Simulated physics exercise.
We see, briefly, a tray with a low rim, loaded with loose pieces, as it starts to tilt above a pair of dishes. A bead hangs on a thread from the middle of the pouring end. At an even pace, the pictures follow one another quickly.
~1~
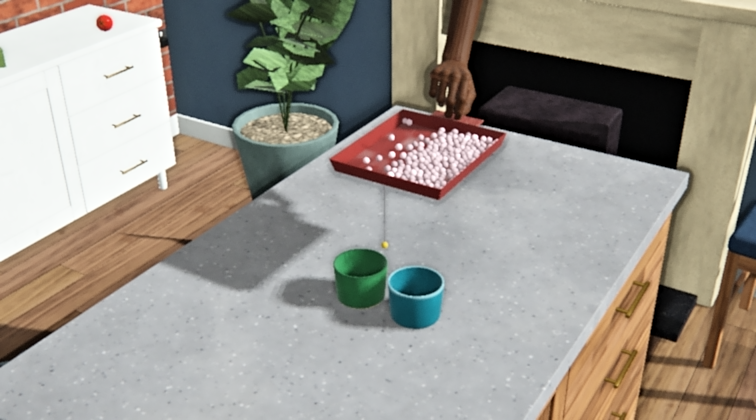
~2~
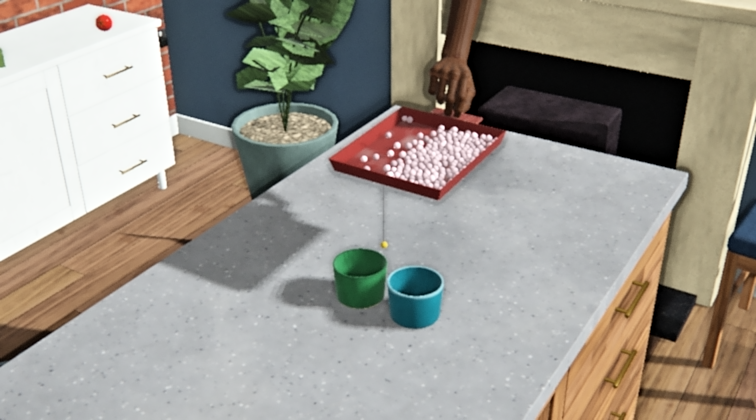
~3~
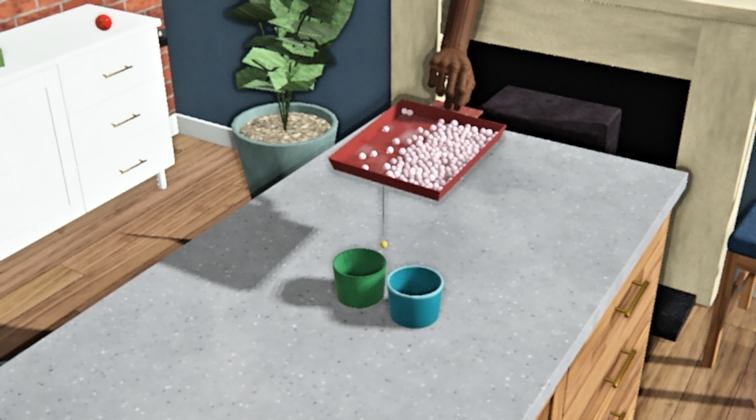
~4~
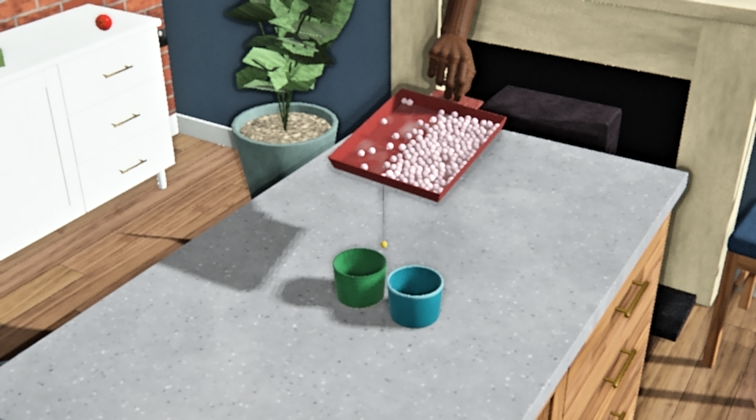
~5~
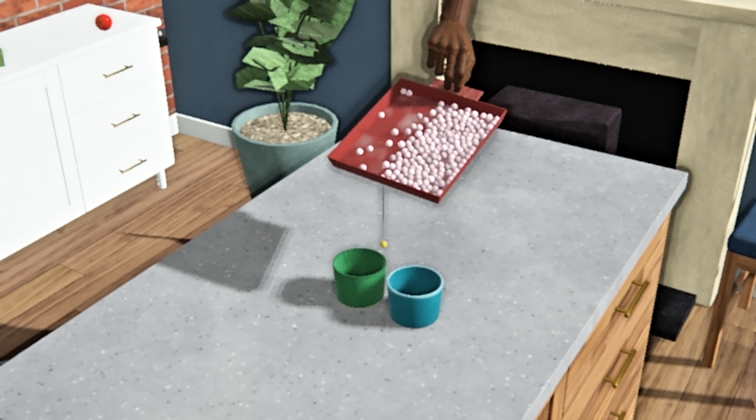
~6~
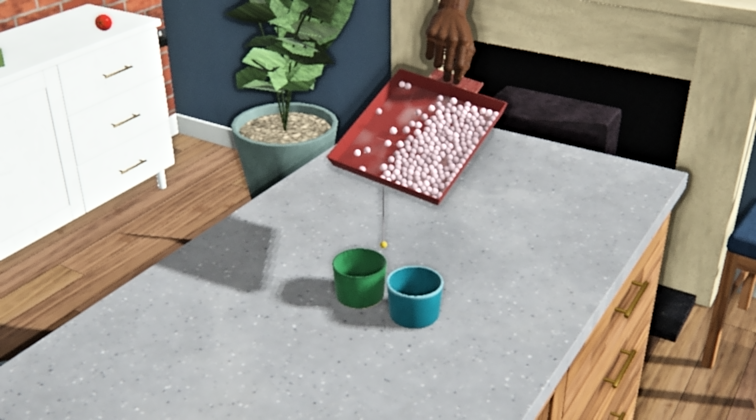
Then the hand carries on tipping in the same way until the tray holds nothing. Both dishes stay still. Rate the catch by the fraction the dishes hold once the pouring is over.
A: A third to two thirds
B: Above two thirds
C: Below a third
Option B: Above two thirds.
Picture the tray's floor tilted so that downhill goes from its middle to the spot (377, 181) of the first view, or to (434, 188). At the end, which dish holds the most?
The first tilt favours the left-side dish and the second the right-side dish.
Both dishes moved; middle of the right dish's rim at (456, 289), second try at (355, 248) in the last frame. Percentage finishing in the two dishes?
Roughly 60 per cent, then roughly 0 per cent.
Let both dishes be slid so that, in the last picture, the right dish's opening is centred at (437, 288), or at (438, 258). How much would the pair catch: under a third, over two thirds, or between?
First place: Above two thirds. Second place: Under a third.
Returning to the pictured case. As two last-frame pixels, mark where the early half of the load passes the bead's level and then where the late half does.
It goes through near (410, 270) first, then near (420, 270).
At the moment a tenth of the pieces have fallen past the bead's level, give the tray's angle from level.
Close to 75 degrees, I reckon.
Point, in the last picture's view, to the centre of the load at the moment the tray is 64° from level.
The load is centred around (419, 179).
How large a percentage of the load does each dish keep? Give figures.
The left dish keeps near 10 in a hundred, the right dish near 70 in a hundred.
Soon after the last picture, tray tipped steeply; nearly all on the tray; a stray few in the right dish; a stray few outside both; a small part in the air.
A little later, tray tipped past a quarter turn; a small part on the tray; about two thirds in the right dish; a small part in the left dish; a small part outside both; a small part in the air.
Later still, tray tipped past a quarter turn; about two thirds in the right dish; a small part in the left dish; about a quarter outside both.
By the end, tray tipped past a quarter turn; about two thirds in the right dish; a small part in the left dish; about a quarter outside both.
